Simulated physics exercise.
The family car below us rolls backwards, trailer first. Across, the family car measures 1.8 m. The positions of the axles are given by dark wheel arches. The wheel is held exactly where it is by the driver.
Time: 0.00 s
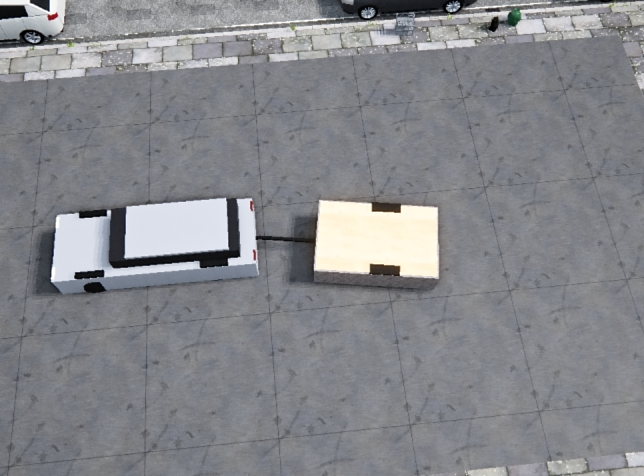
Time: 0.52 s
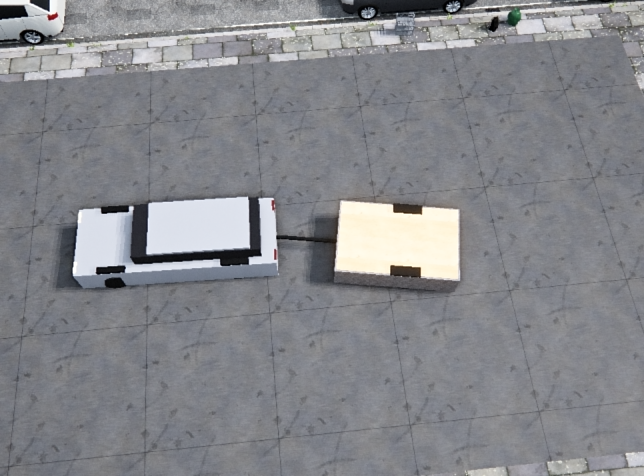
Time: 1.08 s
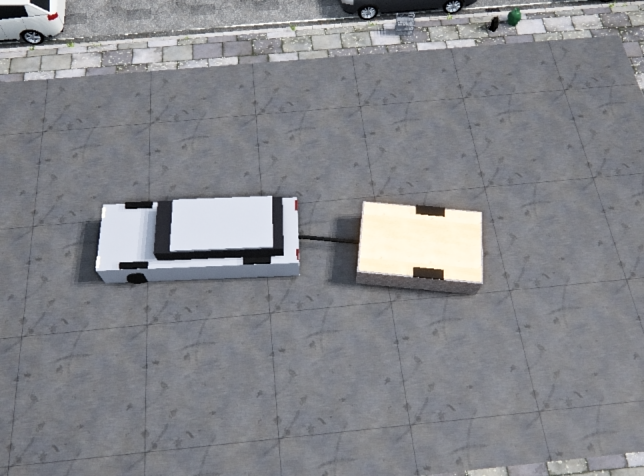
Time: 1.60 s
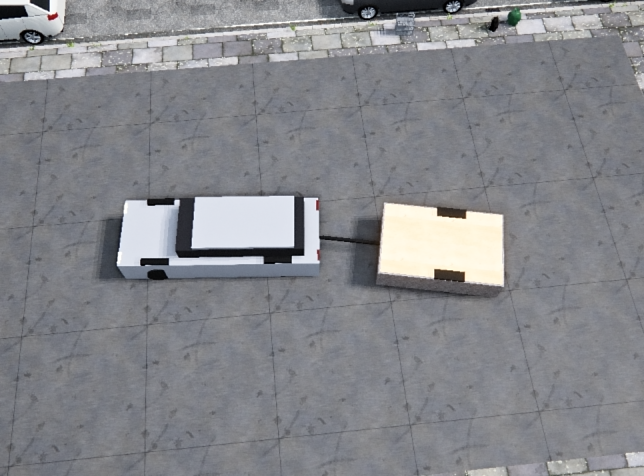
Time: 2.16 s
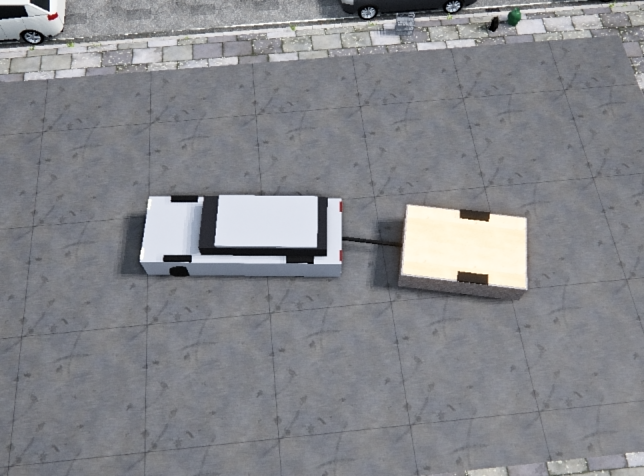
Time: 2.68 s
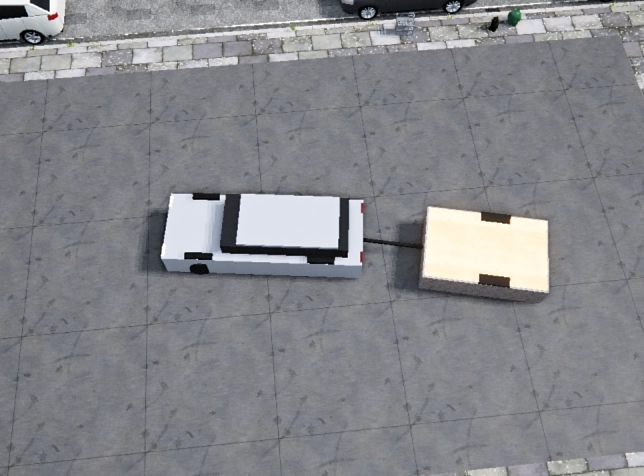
A grey paved area, edged by pale stone kerbing with parked vehicles along the top, is seen from high above. A white car with black trim around its roof sits left of centre, its front to the left, joined by a thin dark bar to a cream, box-shaped trailer. The car rolls slowly backwards to the right, pushing the trailer ahead, which slants slightly downward, while the camera stays still.
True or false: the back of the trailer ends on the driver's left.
False.
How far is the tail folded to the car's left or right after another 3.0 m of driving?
It ends up at around 5° to the car's right.
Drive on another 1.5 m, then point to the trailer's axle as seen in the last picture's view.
Near (556, 256).
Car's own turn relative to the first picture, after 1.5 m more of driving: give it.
About 12°.
Then, 4.2 s in, the tail is 1° to the car's left, the car has turned 12° and the trailer's axle is at (556, 256) of the last picture.
Then, 5.7 s in, the tail is 6° to the car's right, the car has turned 17° and the trailer's axle is at (620, 263) of the last picture.
Then, 7.2 s in, the tail is 17° to the car's right, the car has turned 21° and the trailer's axle is out of the picture.
Then, 8.7 s in, the tail is 34° to the car's right, the car has turned 26° and the trailer's axle is out of the picture.
Then, 10.2 s in, the tail is 59° to the car's right, the car has turned 30° and the trailer's axle is out of the picture; it has jack-knifed.
